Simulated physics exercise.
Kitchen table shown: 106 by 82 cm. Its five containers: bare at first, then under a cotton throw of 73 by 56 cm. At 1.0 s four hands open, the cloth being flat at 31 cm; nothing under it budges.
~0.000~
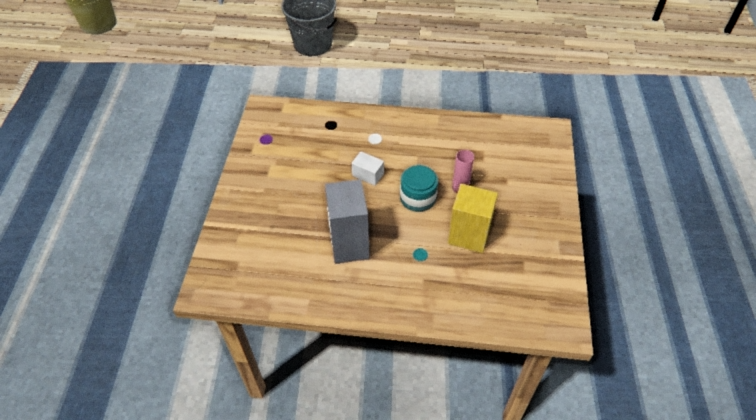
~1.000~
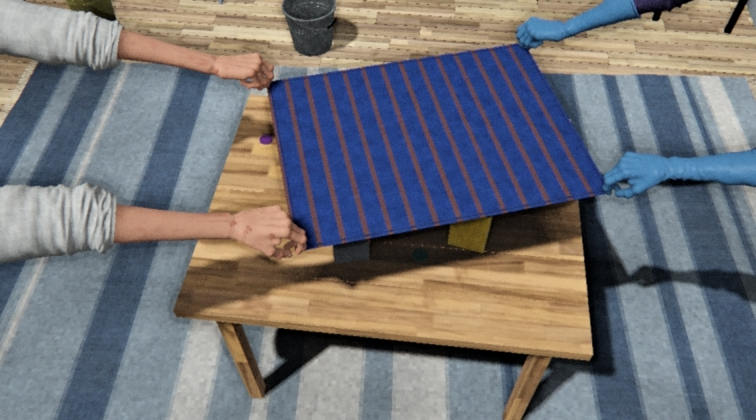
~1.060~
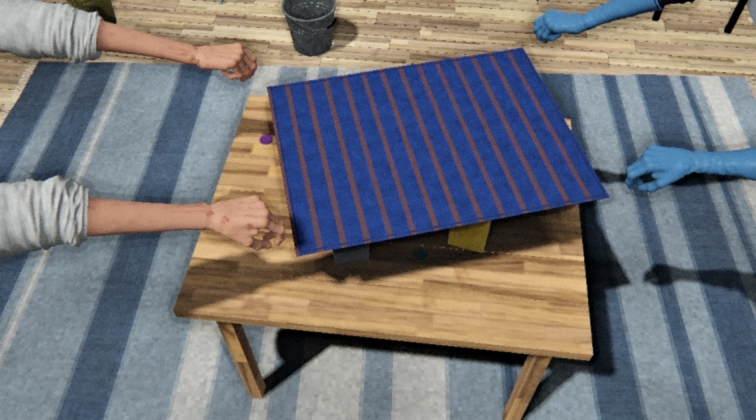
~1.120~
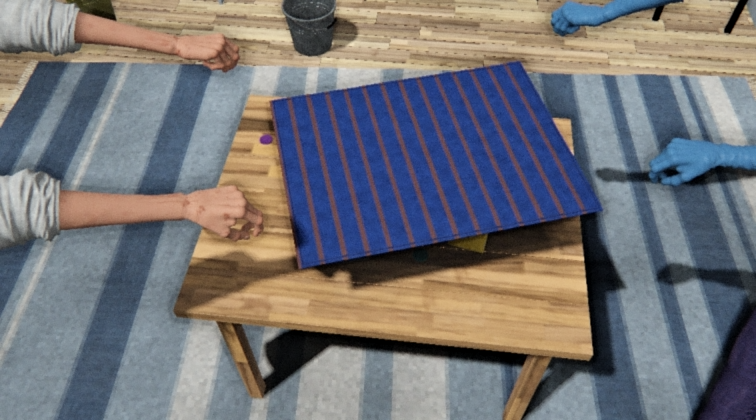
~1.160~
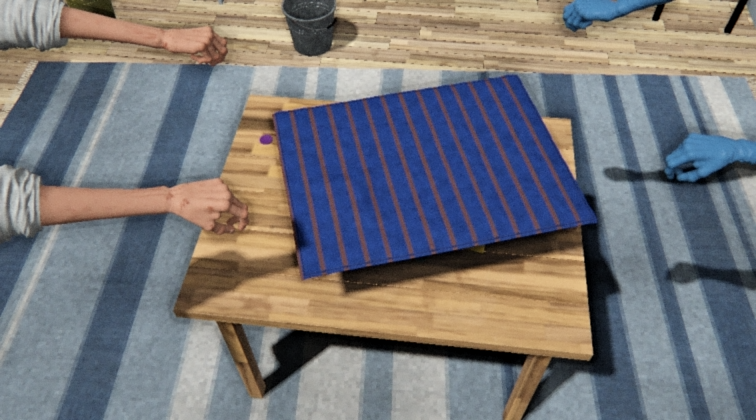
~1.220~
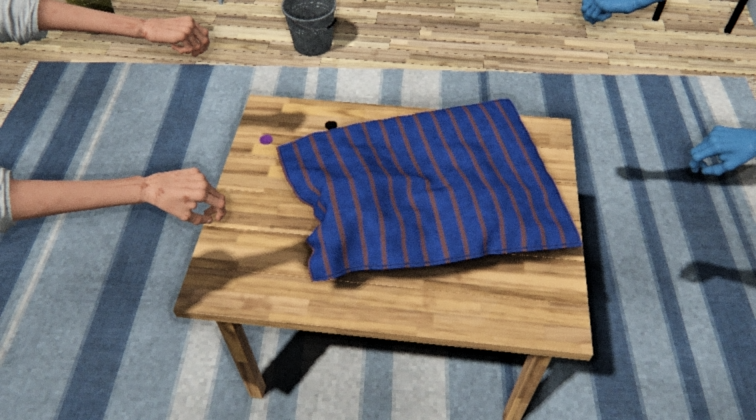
In the video, two pairs of hands hold a blue striped cloth flat above a wooden table with blocks, a cup and small discs, then let go, and the cloth drops over the objects, its surface creasing and edges sagging.
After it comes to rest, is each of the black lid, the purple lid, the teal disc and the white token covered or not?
Result: Black lid stays uncovered, purple lid remains in the open, teal disc ends under the cloth, white token stays uncovered.
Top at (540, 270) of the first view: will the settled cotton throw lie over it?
That spot is exposed.
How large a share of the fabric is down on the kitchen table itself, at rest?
Around 10 percent.
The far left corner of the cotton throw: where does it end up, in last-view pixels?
That corner comes to rest close to (291, 189) in the last view.
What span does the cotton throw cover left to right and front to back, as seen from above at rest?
70 cm by 60 cm, more or less.
After 1.4 s, 10 % of it is down, spanning 73 by 59 cm, above teal disc.
After 1.6 s, 10 % of it is down, spanning 72 by 62 cm, above teal disc.
After 1.7 s, 10 % of it is down, spanning 70 by 59 cm, above teal disc.
After 1.9 s, 10 % of it is down, spanning 69 by 59 cm, above teal disc.
After 2.7 s, 10 % of it is down, spanning 70 by 60 cm, above teal disc.
